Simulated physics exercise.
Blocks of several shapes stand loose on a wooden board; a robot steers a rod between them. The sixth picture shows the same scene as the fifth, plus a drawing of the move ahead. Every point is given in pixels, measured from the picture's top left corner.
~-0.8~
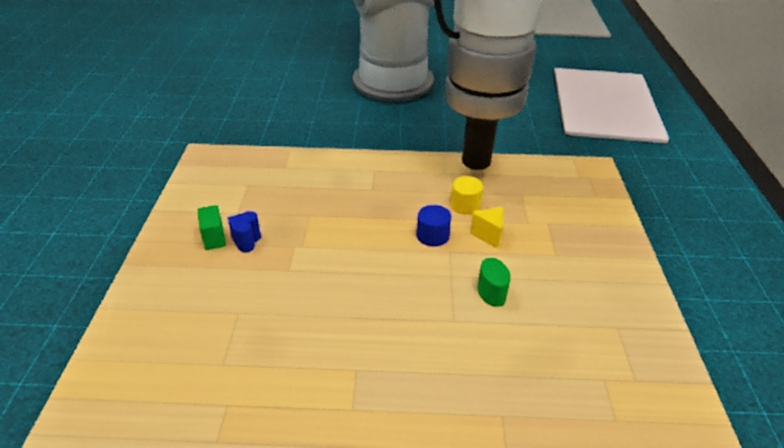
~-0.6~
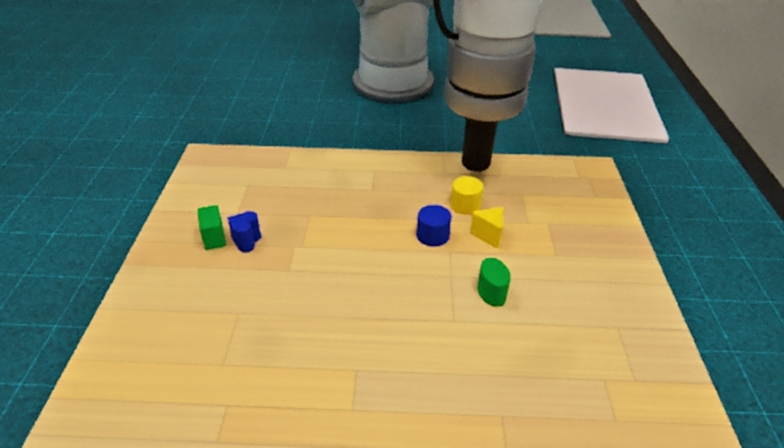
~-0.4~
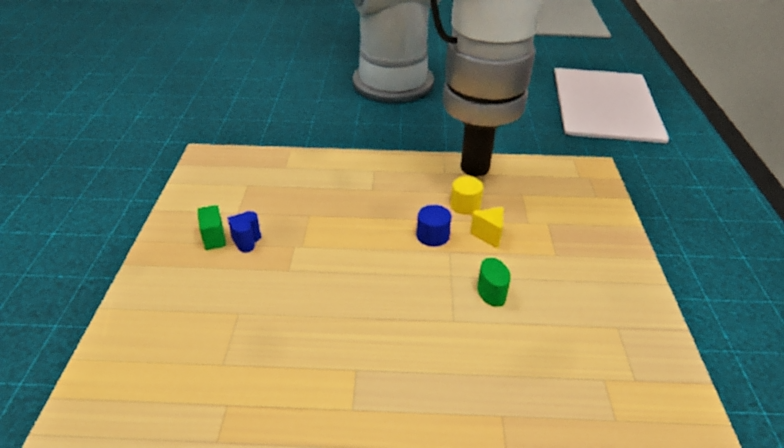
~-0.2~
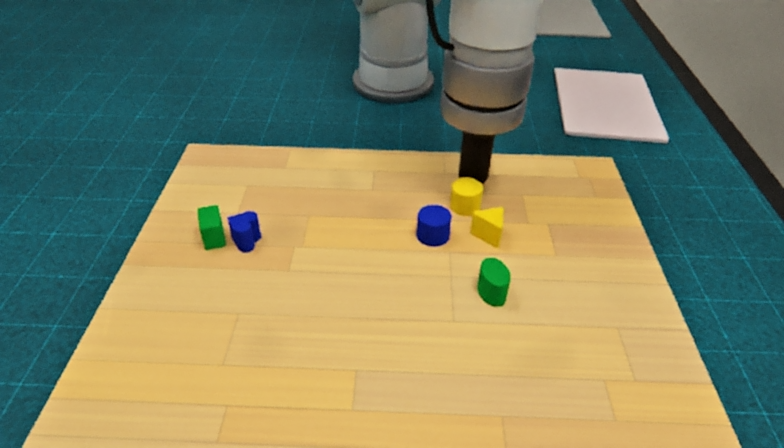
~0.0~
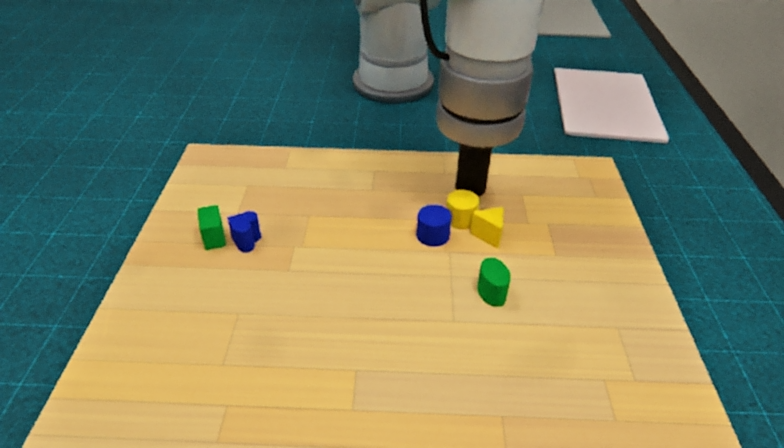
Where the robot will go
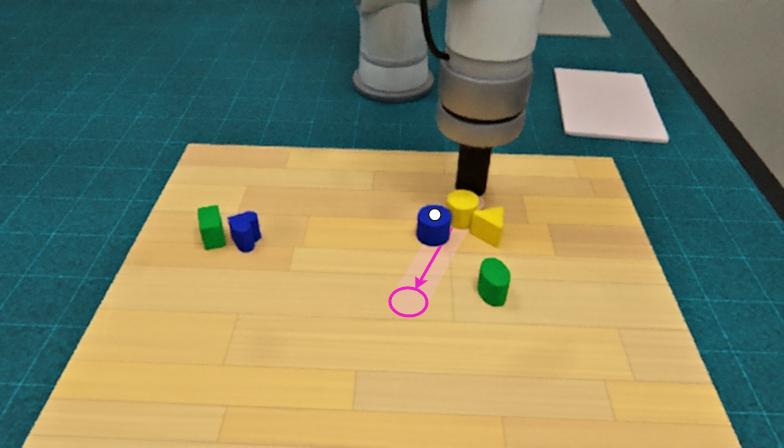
On a wooden board over a teal surface, small blue, green and yellow blocks stand scattered while a robot arm holds a black rod near the far edge. The rod edges slowly forward to the yellow disc, then nudges it slightly nearer the blue disc; the other blocks stay still.
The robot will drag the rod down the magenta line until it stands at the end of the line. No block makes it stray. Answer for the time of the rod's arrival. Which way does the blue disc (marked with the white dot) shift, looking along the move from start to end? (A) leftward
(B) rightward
The correct letter is B.
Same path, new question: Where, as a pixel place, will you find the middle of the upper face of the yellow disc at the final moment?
Located at (459, 266).
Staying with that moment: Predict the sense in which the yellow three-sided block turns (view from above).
From above, it turns counterclockwise.
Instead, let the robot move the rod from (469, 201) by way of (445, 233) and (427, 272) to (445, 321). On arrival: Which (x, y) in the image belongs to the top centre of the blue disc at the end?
For the centre of its top, I'd go with (392, 249).
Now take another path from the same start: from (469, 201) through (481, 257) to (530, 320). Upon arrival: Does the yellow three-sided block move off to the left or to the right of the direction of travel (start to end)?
Over to the left.
The line goes from (469, 201) directly to (408, 302); the dot is on the blue disc.
On the path given first. One third of the way, rod at (451, 219); blue disc at (422, 225); yellow disc at (456, 232); yellow three-sided block at (493, 217), turned 20° anticlockwise.
Two thirds of the way, rod at (431, 252); blue disc at (396, 240); yellow disc at (459, 261); yellow three-sided block at (493, 217), turned 20° anticlockwise.
At the end, rod at (409, 289); blue disc at (393, 242); yellow disc at (459, 266); yellow three-sided block at (493, 217), turned 20° anticlockwise; green oval block unmoved.
